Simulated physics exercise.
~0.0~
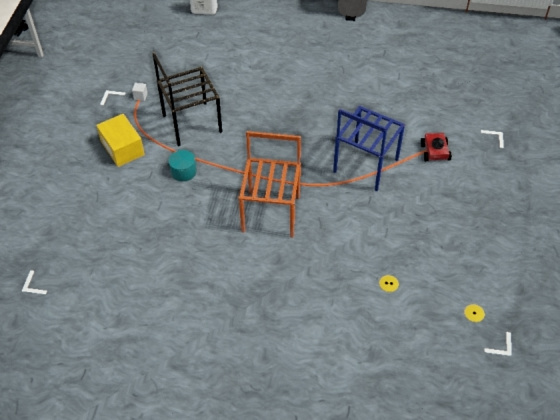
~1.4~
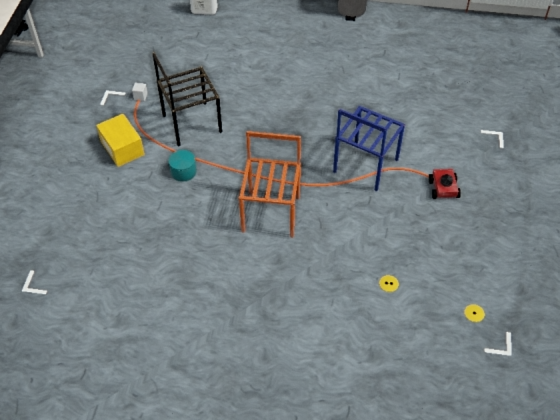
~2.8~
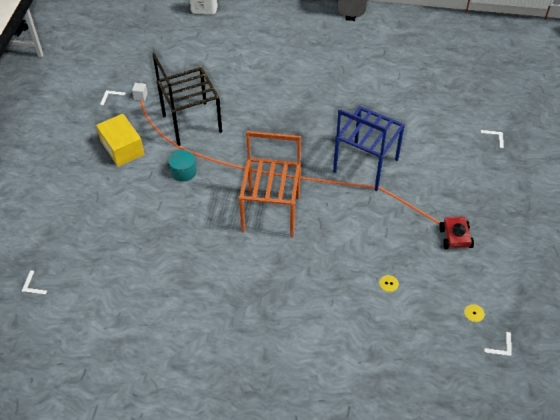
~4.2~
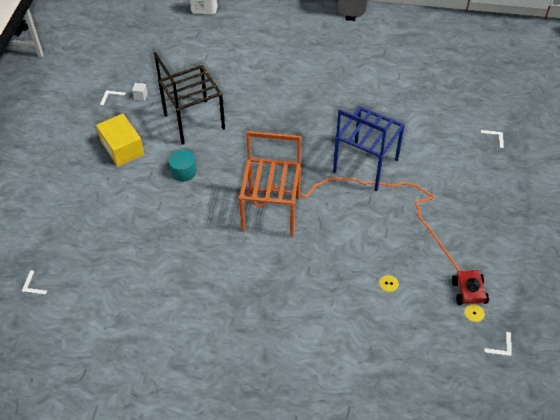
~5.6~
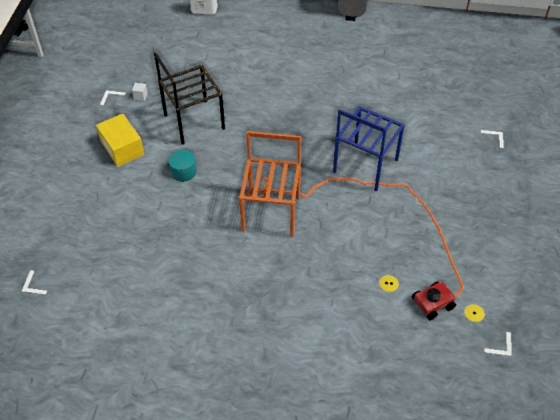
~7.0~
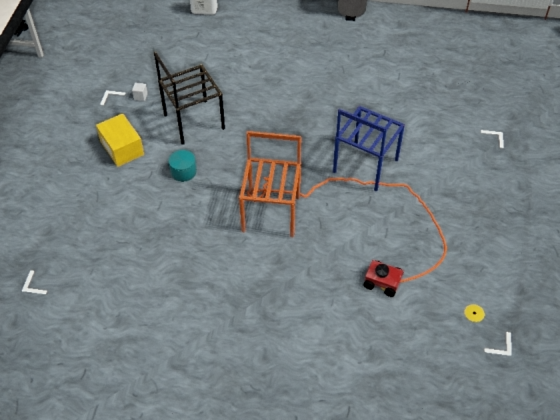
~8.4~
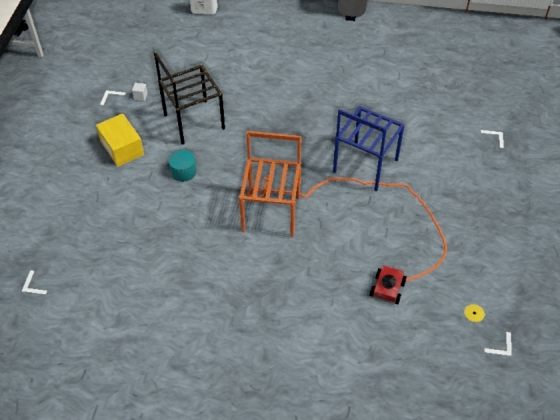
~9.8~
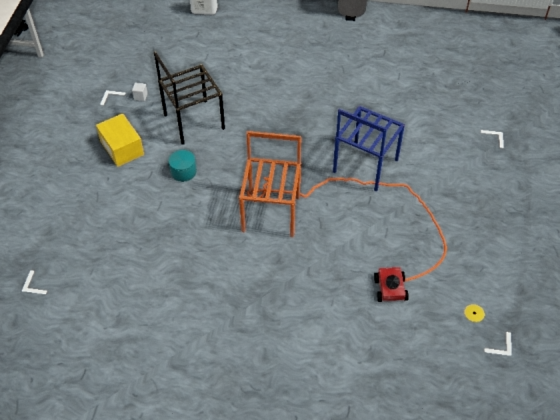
The clip opens on a grey floor where an orange lead runs from a small white block at the upper left, past a yellow carton, a teal tub and black, orange and blue chairs, to a red cart at the right. The cart rolls down the right side, and the lead draws straighter behind it. As the cart nears the yellow mark with one dot, the plug pulls free and the lead's loose end shows by the orange chair. The cart then turns left to the two-dot mark, covers it and stops, the lead curving slackly behind while the furniture stays standing.
